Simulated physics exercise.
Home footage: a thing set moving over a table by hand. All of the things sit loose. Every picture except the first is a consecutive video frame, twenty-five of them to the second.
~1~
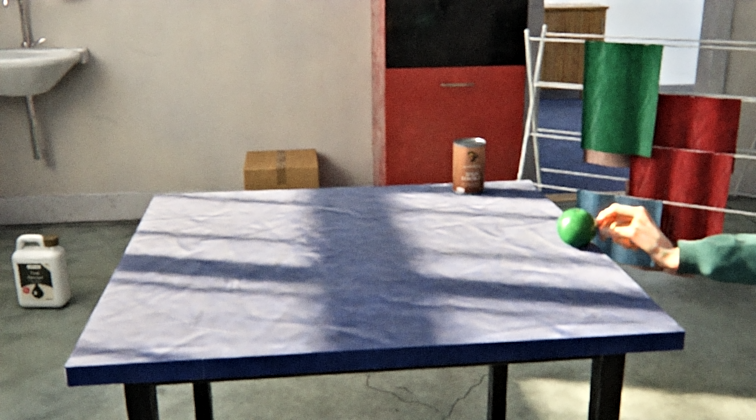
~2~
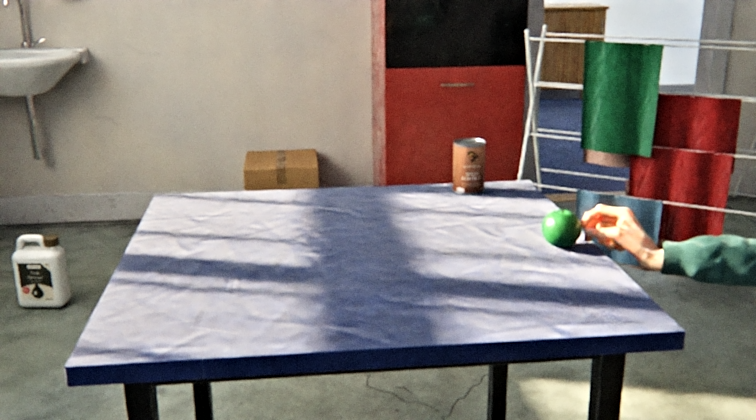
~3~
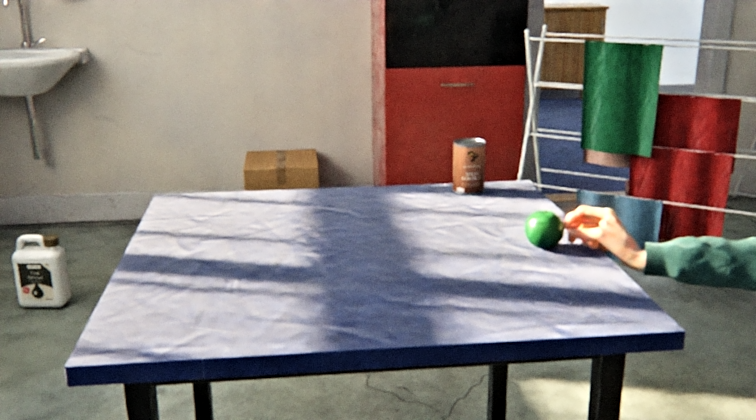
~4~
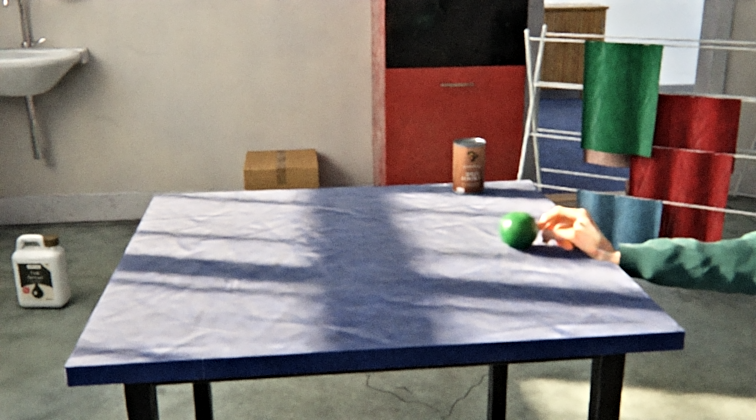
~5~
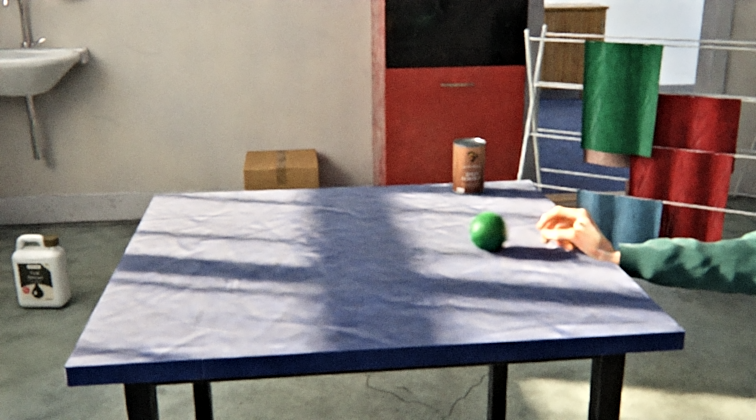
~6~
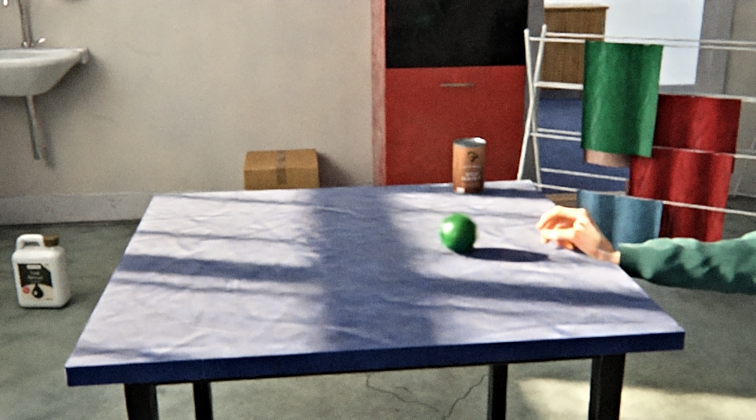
A hand reached in from the right and pushed a green apple leftward across the cloth-covered table, then let go and stayed still while the apple rolled on toward the left.
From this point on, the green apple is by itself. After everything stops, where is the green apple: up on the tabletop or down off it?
It escapes the table.
Then, 0.20 s after the last picture, green apple rolled well along near (315, 239).
Then, 0.50 s after the last picture, green apple now off the table.
Then, 0.90 s after the last picture, things are still on the move.
By the end, off the table, green apple.
